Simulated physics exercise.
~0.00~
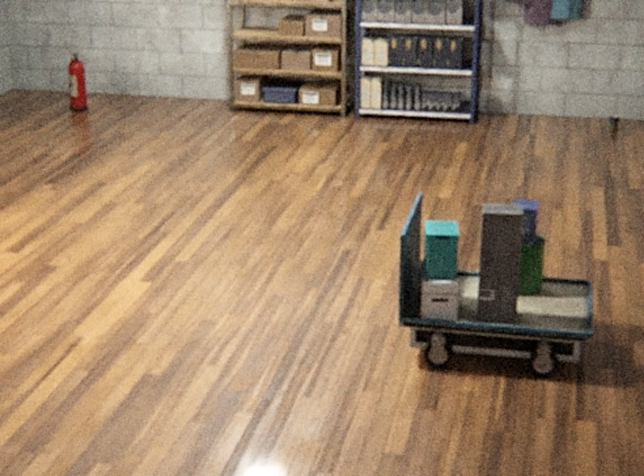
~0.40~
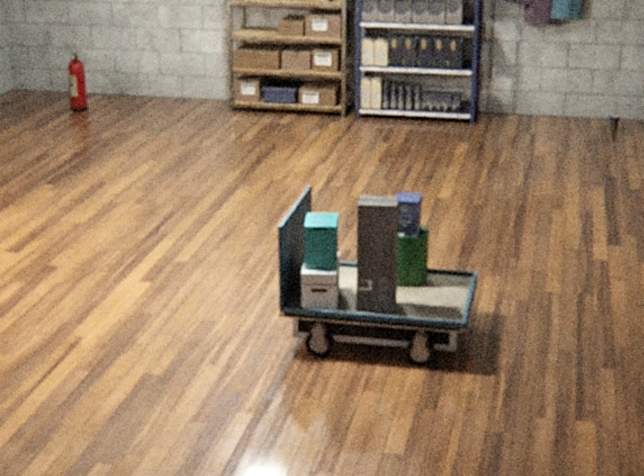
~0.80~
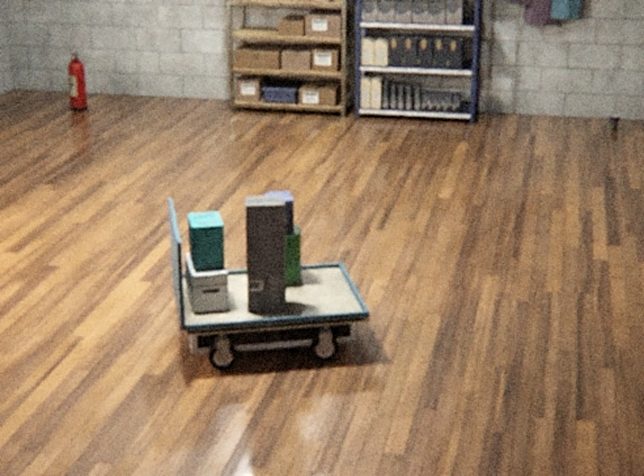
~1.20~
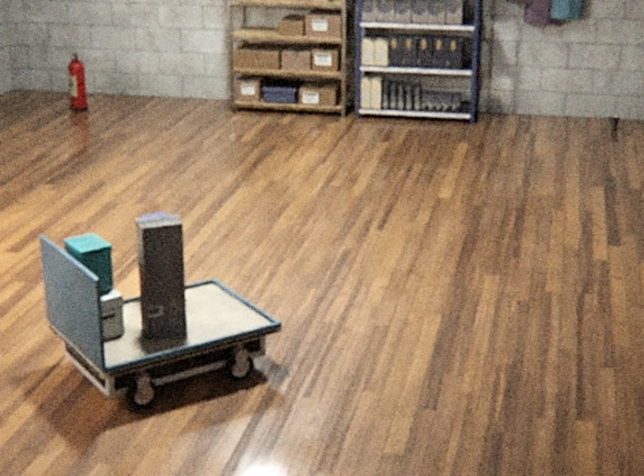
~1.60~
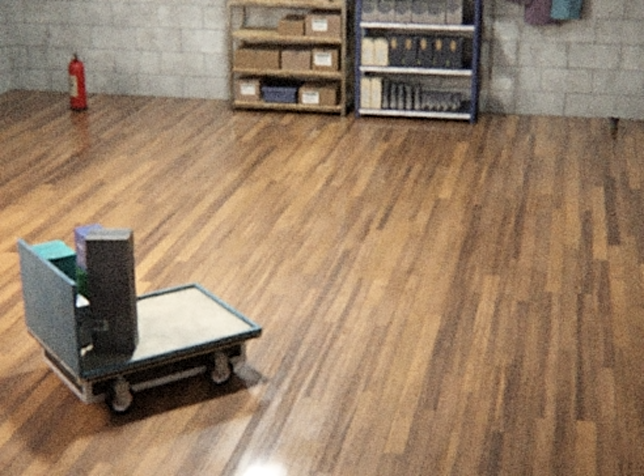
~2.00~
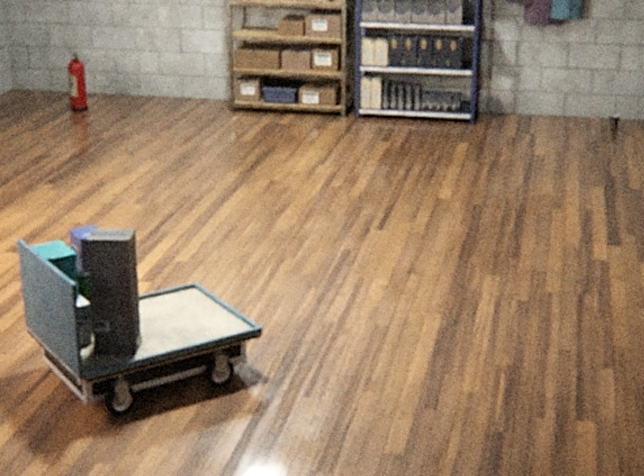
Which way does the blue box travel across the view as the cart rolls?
The blue box travels to the left, carried along on the cart.
